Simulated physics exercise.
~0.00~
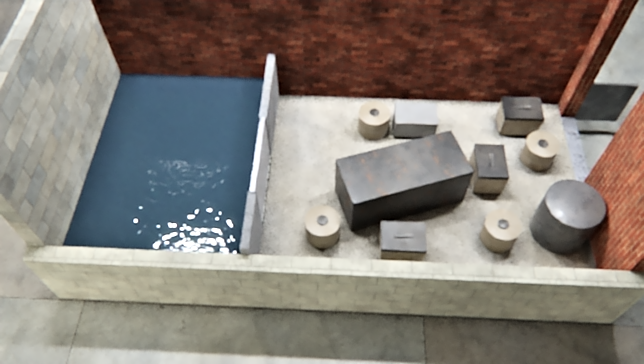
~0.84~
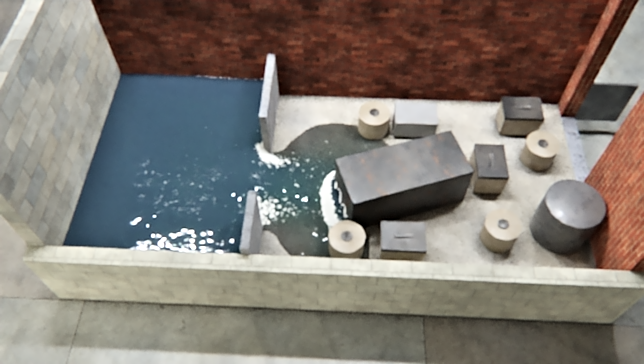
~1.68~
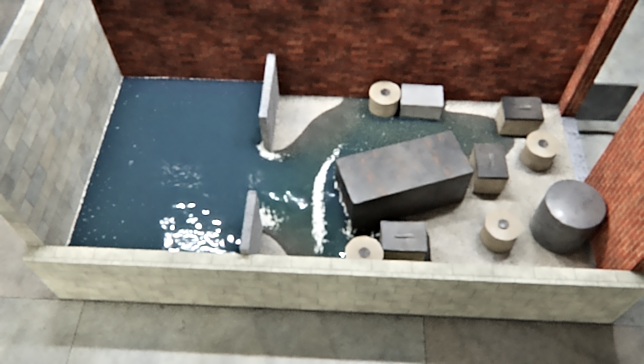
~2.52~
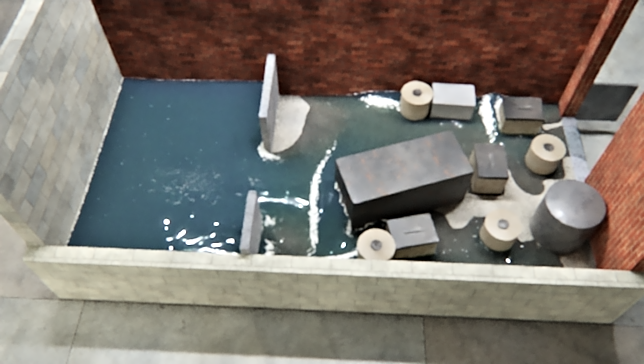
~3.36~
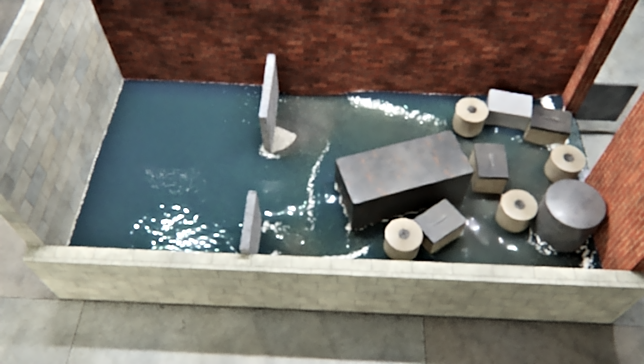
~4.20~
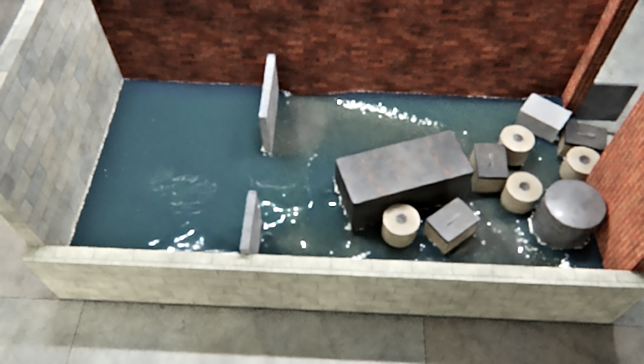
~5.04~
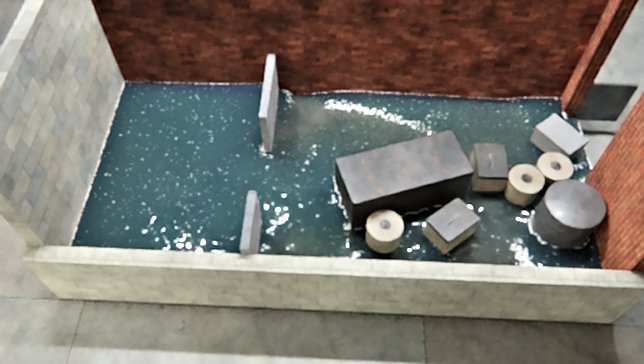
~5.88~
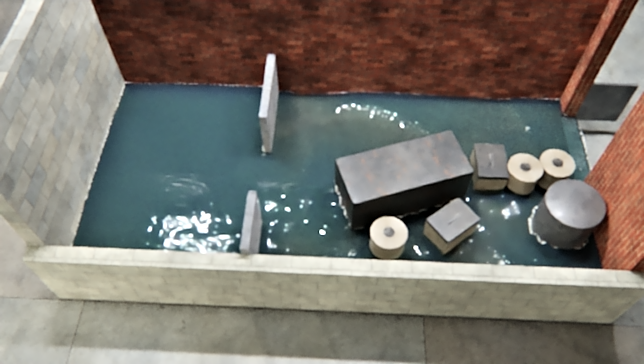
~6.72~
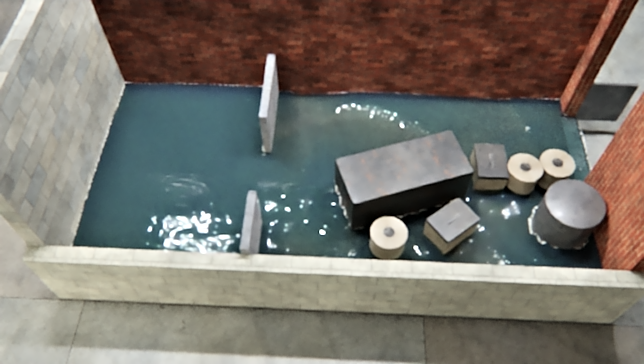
Water floods the right-hand room, pushing crates and drums rightward until some disappear from view.
